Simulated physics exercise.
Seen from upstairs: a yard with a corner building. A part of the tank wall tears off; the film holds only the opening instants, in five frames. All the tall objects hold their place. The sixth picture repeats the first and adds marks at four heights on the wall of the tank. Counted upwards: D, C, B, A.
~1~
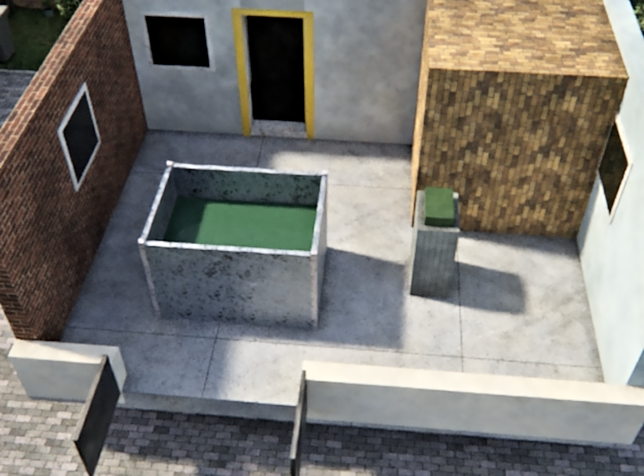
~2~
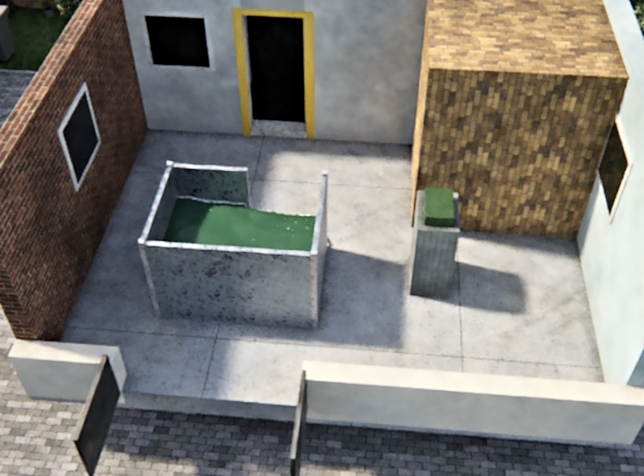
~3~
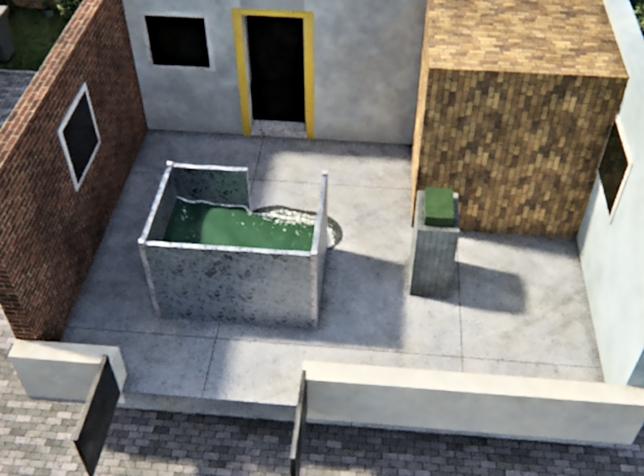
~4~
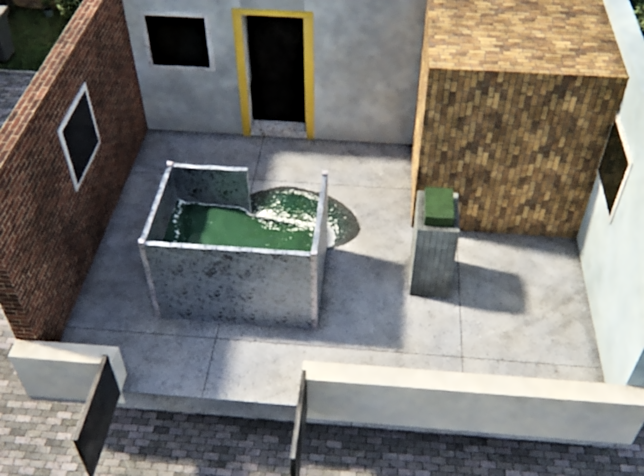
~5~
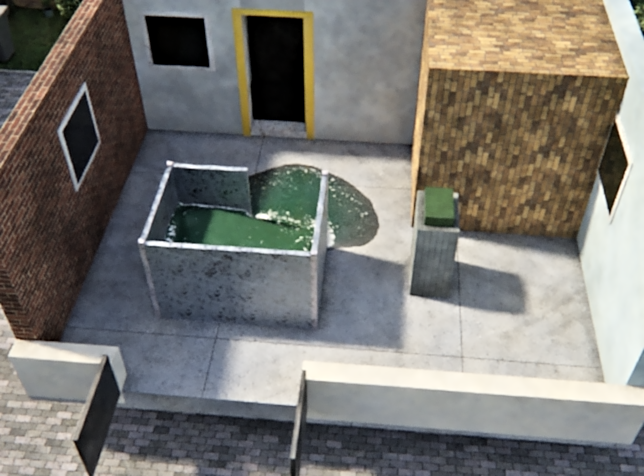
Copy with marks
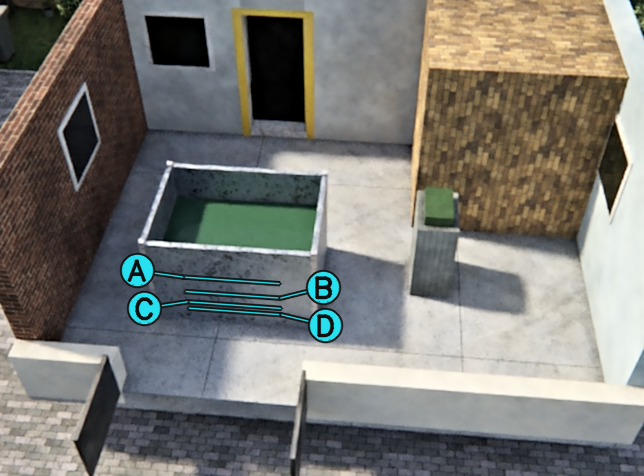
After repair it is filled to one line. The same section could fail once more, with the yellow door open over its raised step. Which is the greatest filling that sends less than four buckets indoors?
C will do.
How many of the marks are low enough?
Two of them.
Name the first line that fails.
It is B.
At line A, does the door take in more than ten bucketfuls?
Yes.
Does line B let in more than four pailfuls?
Yes, that goes wrong.
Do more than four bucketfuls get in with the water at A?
Yes, it does.
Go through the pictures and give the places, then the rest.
Water in the tank at rest, its middle at (241, 237); foot of the yellow doorway at (279, 137); open gate at (210, 351), in the first picture.
Water covers 1 % of the ground, its front hidden from here, in the second picture.
Water covers 4 % of the ground, its front hidden from here, in the third picture.
Water covers 7 % of the ground, its front hidden from here, in the fourth picture.
In the fifth picture, 13 % of the ground under water, visible out to (355, 201).
In cyan, A at (230, 280); B at (232, 294); C at (234, 305); D at (234, 311); from the bottom up D, C, B, A.
Choosing A, dozens of bucketfuls pour in.
Choosing B, about 9 bucketfuls get in.
Choosing C, a bucket or two gets in.
Choosing D, nothing gets over.
